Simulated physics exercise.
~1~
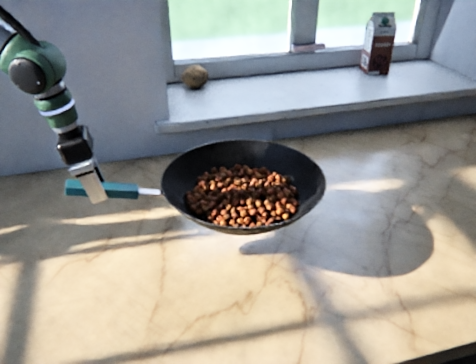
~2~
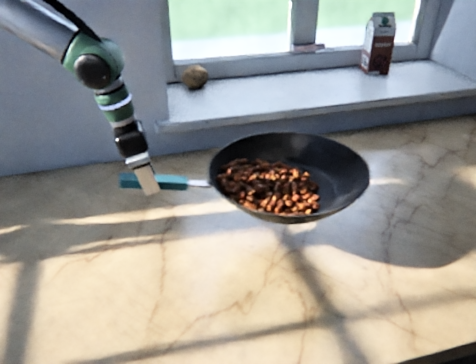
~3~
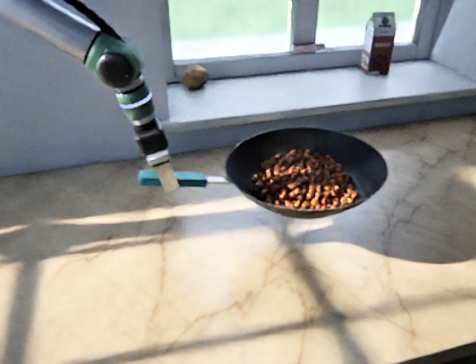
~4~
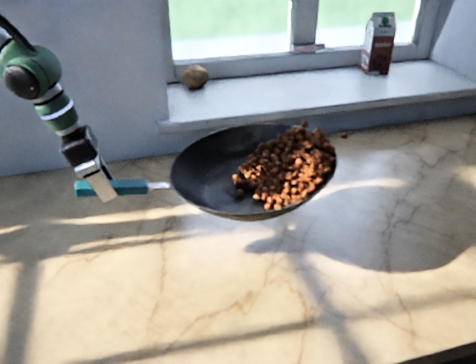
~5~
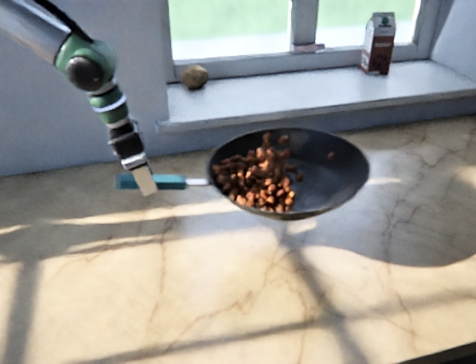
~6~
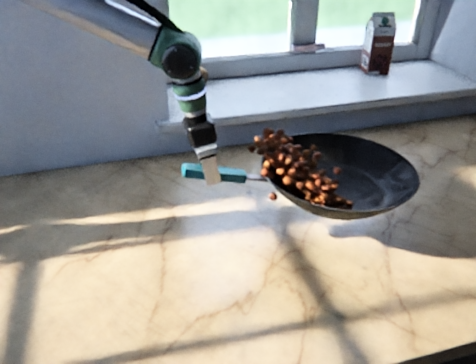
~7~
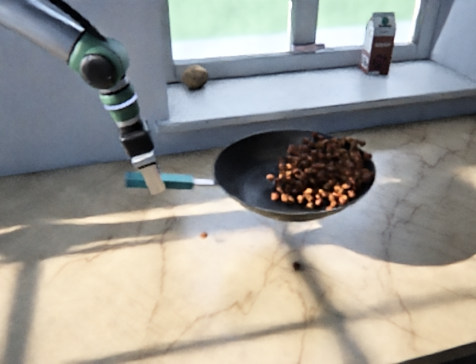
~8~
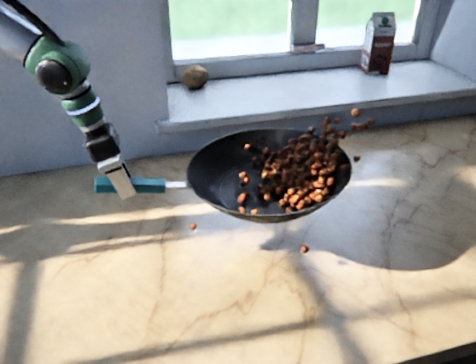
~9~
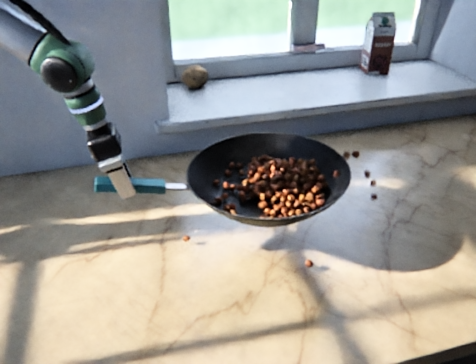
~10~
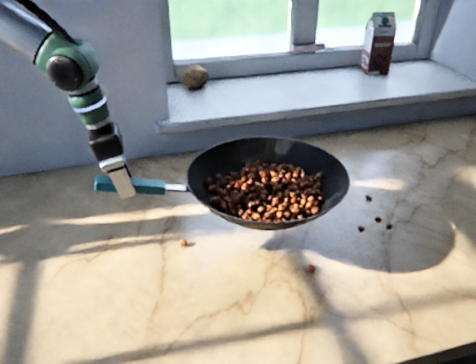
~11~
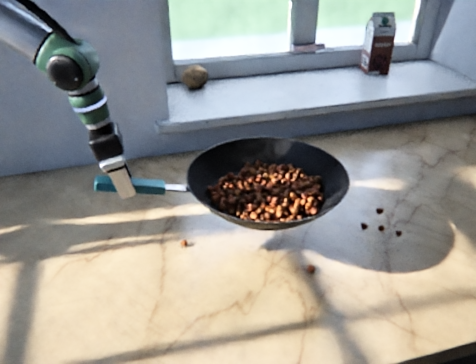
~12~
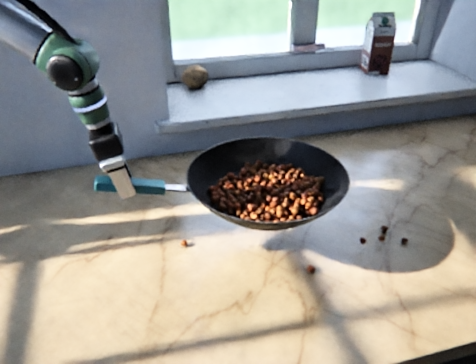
A robot arm shakes and tosses hazelnuts in a black frying pan above a marble counter, spilling a few before holding still.
